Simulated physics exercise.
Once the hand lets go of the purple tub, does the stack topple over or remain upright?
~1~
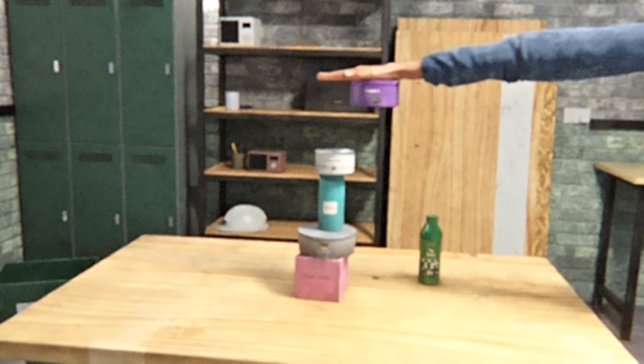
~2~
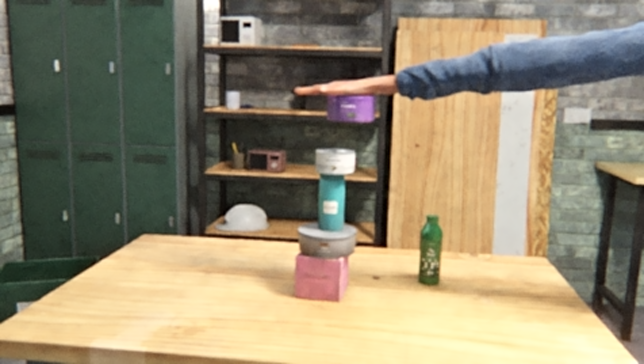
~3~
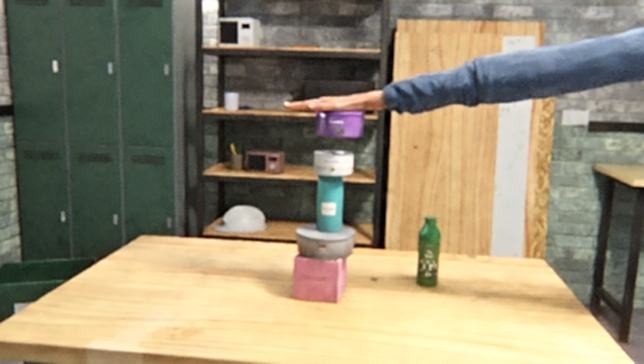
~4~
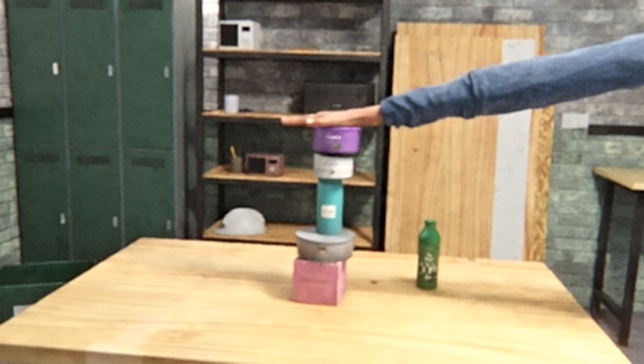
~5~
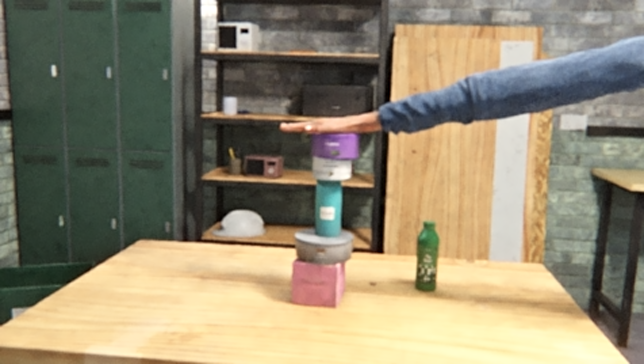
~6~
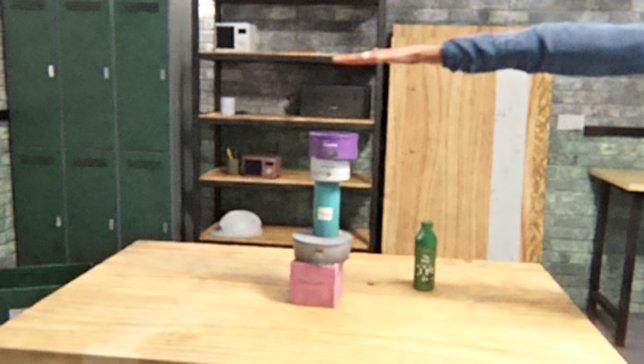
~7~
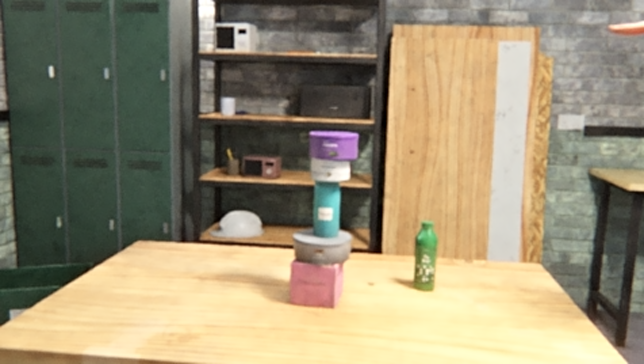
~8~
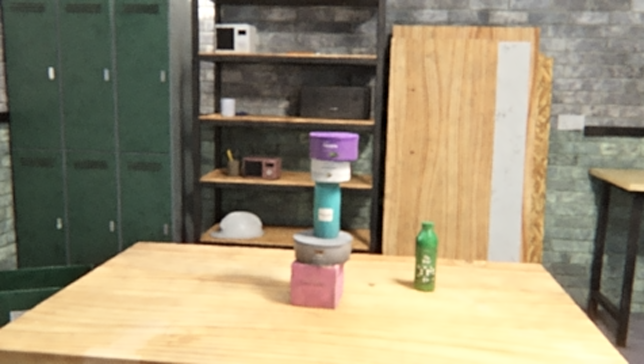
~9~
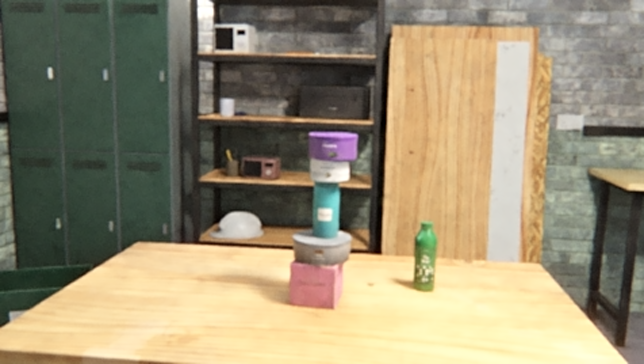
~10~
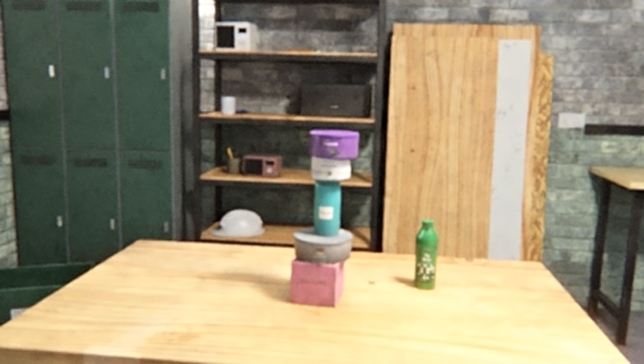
The stack remains upright, with the purple tub still resting on top of the white one.
